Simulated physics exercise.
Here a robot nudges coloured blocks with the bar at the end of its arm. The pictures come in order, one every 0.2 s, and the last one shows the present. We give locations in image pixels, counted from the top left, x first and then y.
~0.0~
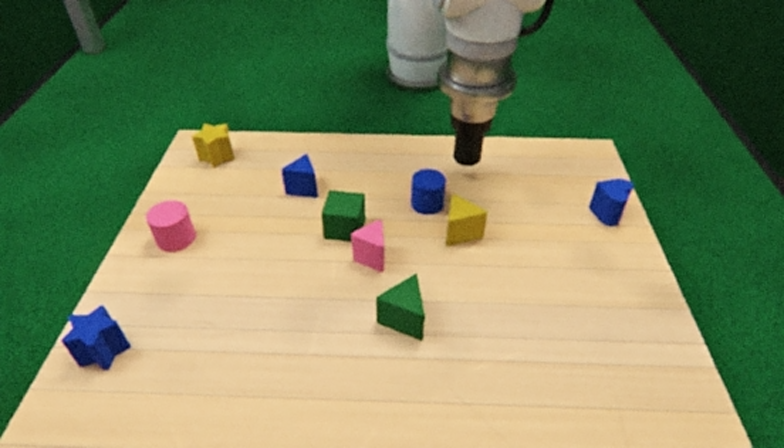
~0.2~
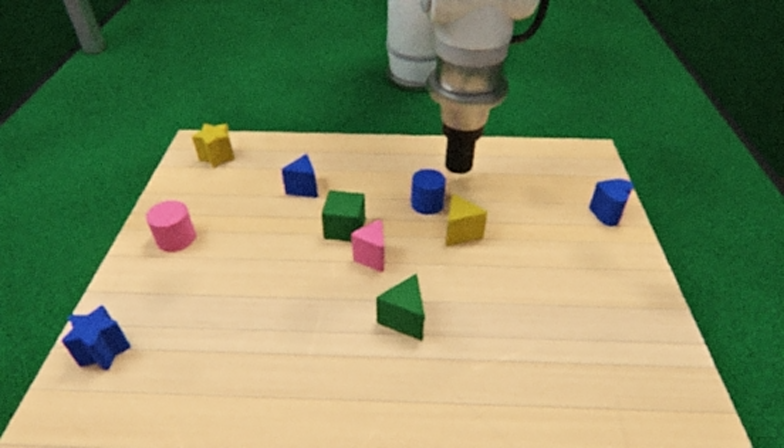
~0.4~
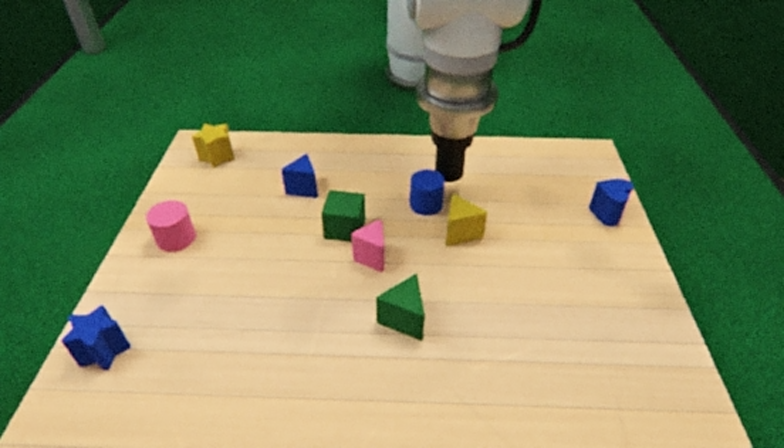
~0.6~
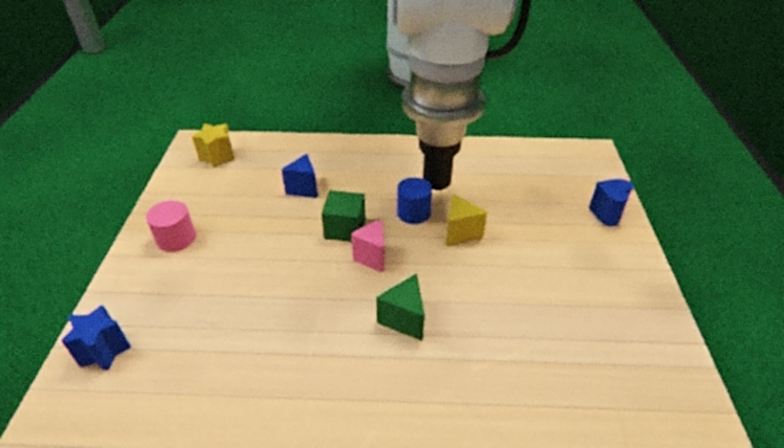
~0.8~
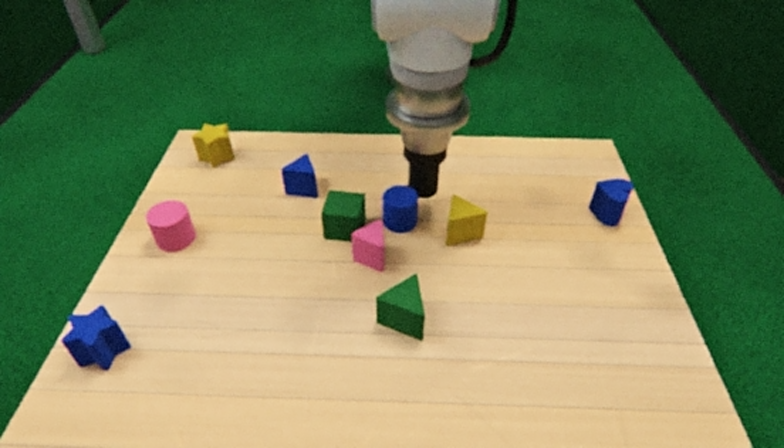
Robot arm lowering its dark bar to a blue cylinder and pushing it left and slightly nearer, between green and yellow blocks.
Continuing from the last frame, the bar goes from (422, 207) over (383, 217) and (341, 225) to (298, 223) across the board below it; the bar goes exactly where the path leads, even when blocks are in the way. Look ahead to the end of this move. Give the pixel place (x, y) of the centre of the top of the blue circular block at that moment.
Around pixel (360, 220).
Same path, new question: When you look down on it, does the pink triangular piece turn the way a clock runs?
The answer is yes.
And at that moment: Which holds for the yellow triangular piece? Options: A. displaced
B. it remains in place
The correct letter is B.
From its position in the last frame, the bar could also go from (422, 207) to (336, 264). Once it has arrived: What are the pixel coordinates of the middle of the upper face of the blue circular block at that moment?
Around (303, 255).
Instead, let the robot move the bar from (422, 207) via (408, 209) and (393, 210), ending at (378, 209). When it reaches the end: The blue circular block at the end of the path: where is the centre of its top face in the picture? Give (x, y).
I'd place it at (378, 205), taking the centre of its top.
What follows on the original path. One third of the way, bar at (382, 199); green square piece at (338, 204), turned 15° clockwise; pink triangular piece at (372, 236), turned 15° clockwise; blue circular block at (373, 213).
Two thirds of the way, bar at (339, 207); green square piece at (300, 213); pink triangular piece at (374, 240), turned 25° clockwise; blue circular block at (360, 220).
At the end, bar at (295, 206); green square piece at (270, 221), turned 40° anticlockwise; pink triangular piece at (374, 240), turned 25° clockwise; blue circular block at (360, 220); yellow triangular piece unmoved.
